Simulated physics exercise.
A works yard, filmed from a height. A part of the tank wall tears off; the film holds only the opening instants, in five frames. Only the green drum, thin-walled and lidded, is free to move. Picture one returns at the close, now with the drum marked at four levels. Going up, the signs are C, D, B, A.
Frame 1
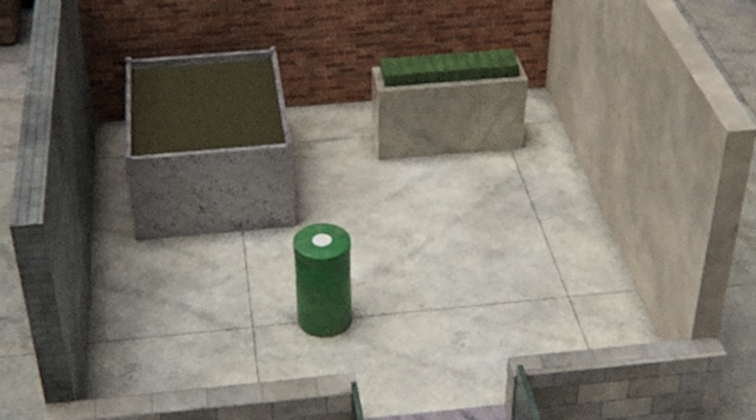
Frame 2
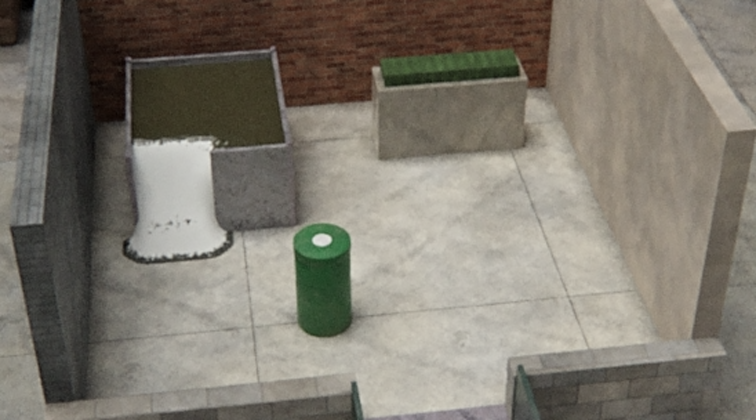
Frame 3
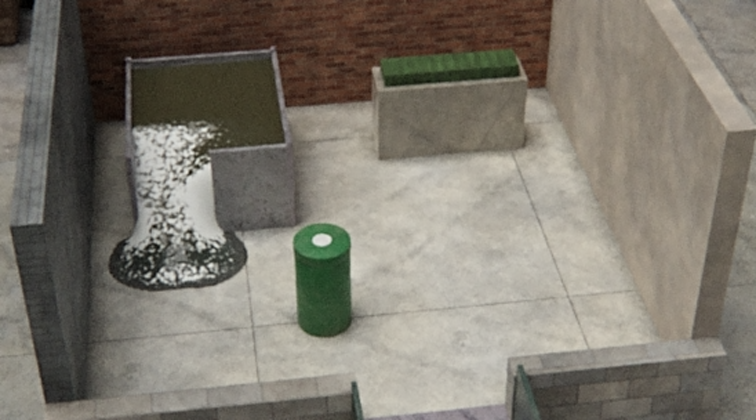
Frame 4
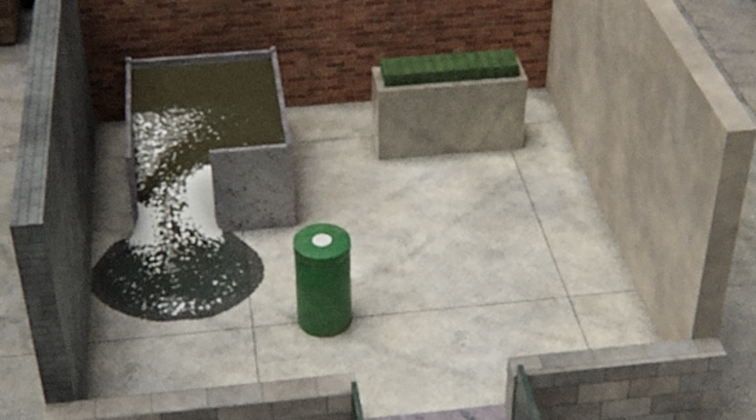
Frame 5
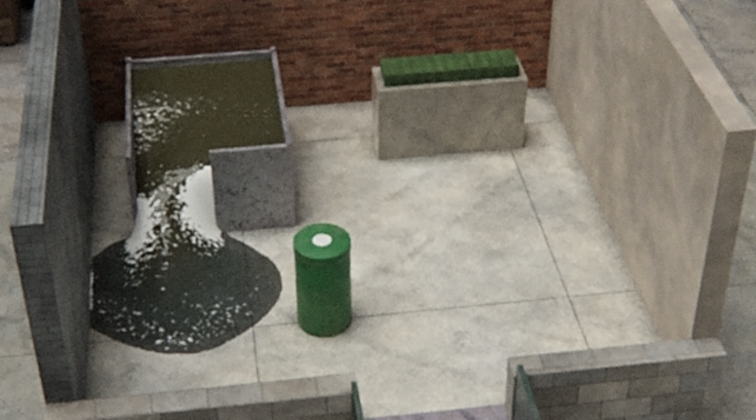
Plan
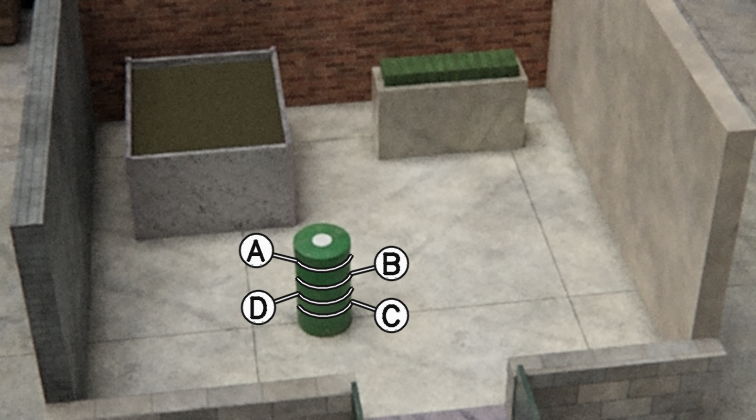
A stone tank's front opens and dark water pours out, spreading across the yard floor beside a still green drum.
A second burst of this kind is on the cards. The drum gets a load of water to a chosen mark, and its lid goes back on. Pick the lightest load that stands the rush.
Go for C.
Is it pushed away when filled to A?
No, not at all.
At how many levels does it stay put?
All of them.
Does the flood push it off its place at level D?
No, that is safe.
In white, A at (326, 270); B at (326, 287); C at (327, 316); D at (327, 303); from the bottom up C, D, B, A.
For level A, it does not move.
For level B, it does not move.
For level C, it does not move.
For level D, it does not move.
